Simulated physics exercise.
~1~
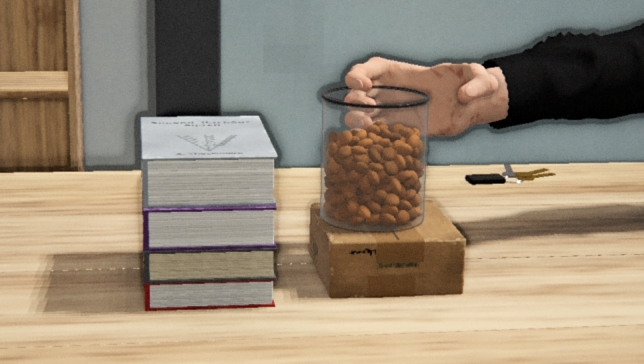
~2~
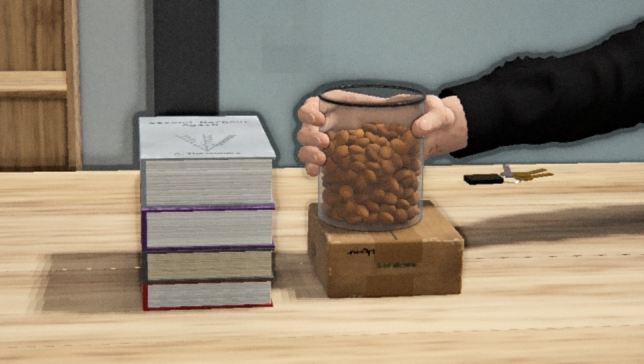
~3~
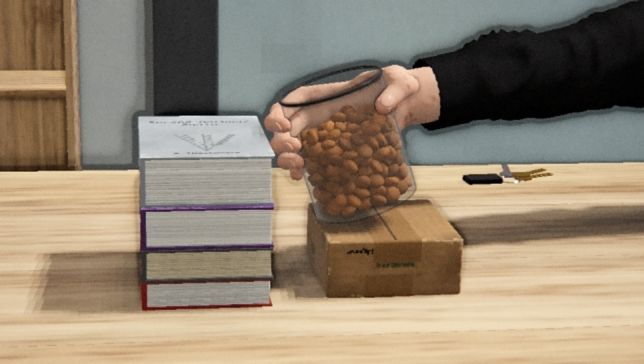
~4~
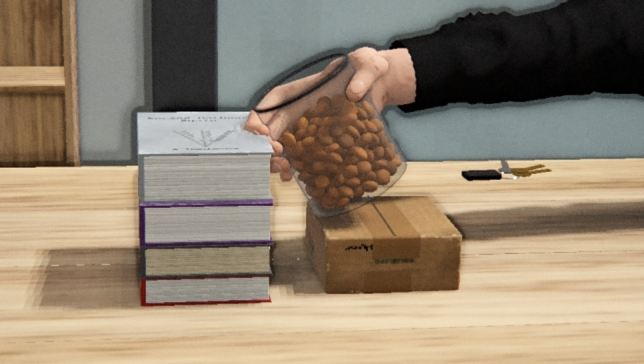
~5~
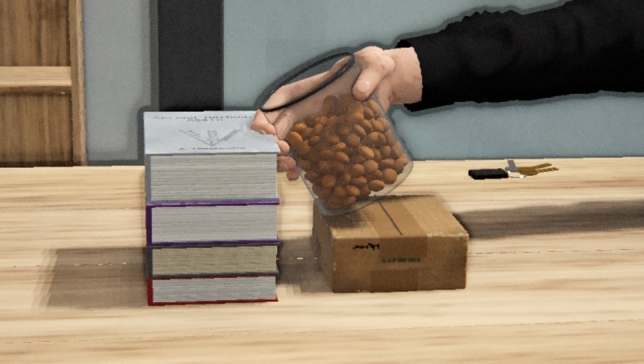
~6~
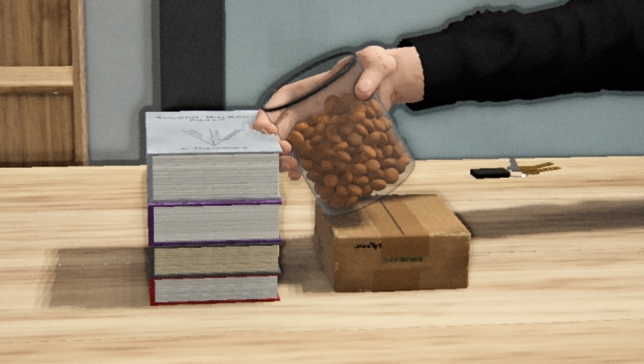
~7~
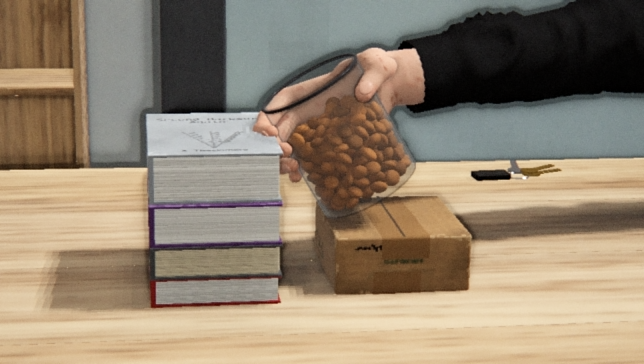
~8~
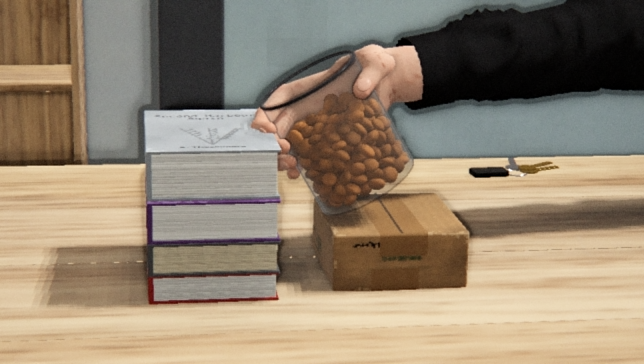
A hand in a dark sleeve grips a clear, open container of brown nuts standing on a cardboard box, lifts it and tilts it left toward a stack of four books. The container ends leaning against the top of the stack, still held, with the nuts inside.
